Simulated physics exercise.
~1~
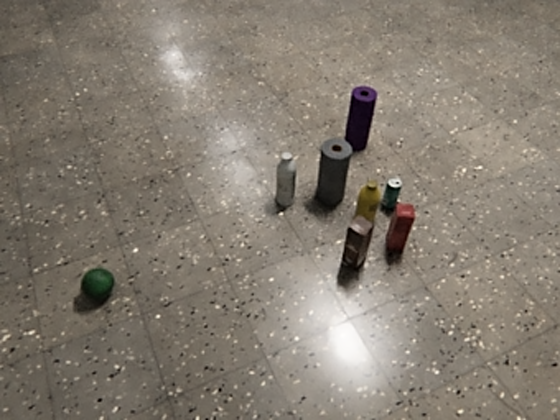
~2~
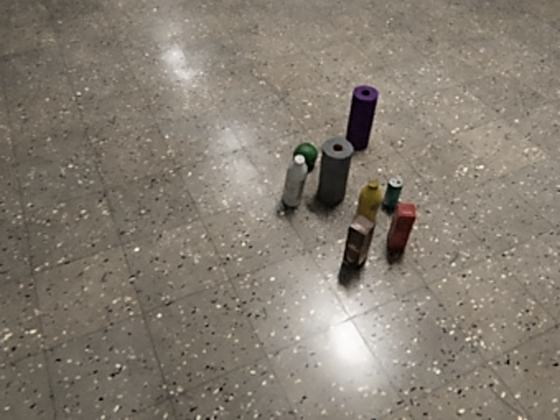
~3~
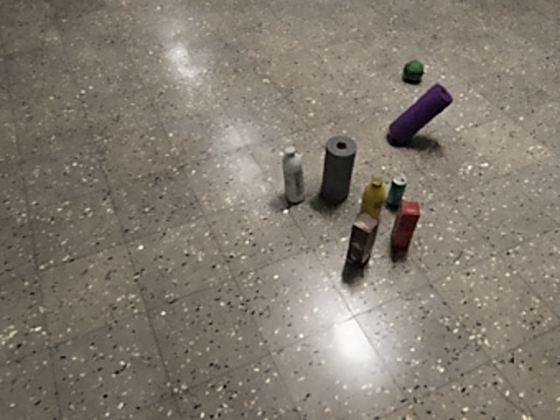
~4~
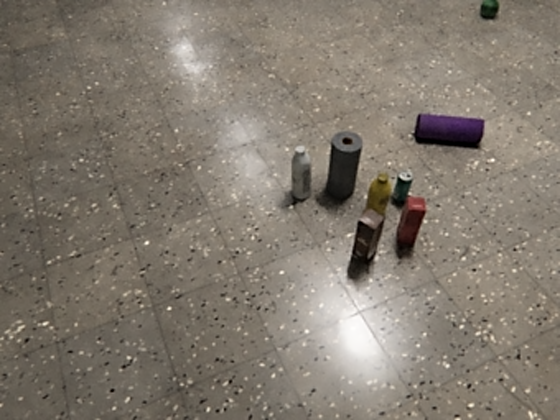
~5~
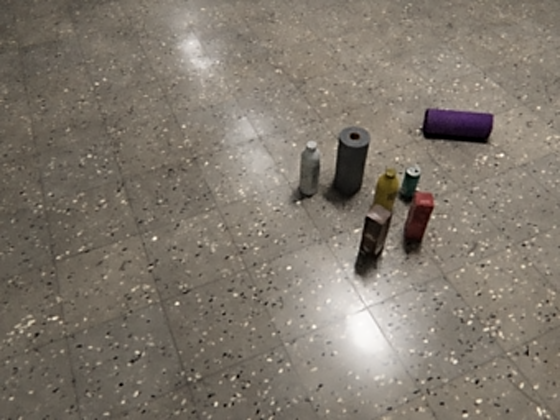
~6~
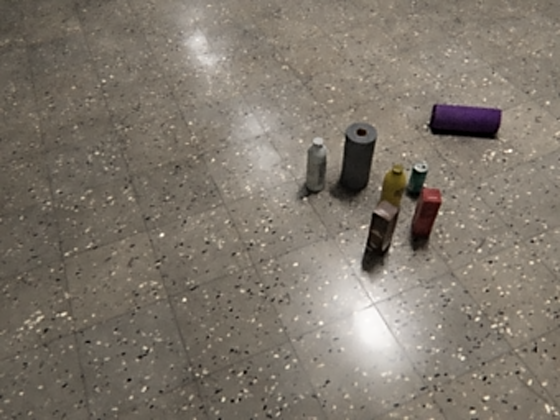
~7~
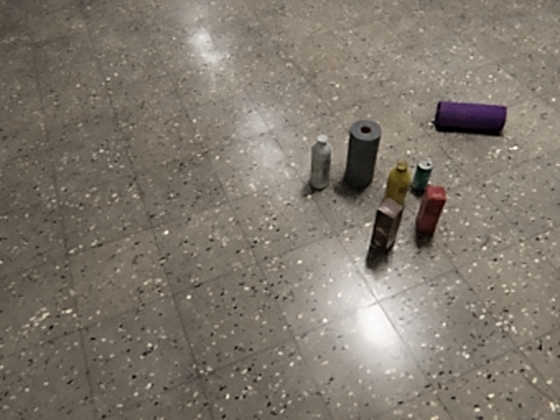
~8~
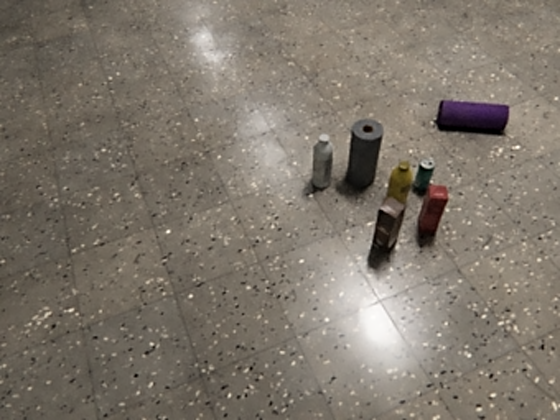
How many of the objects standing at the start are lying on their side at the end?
One of them is lying on its side at the end, the purple roll.
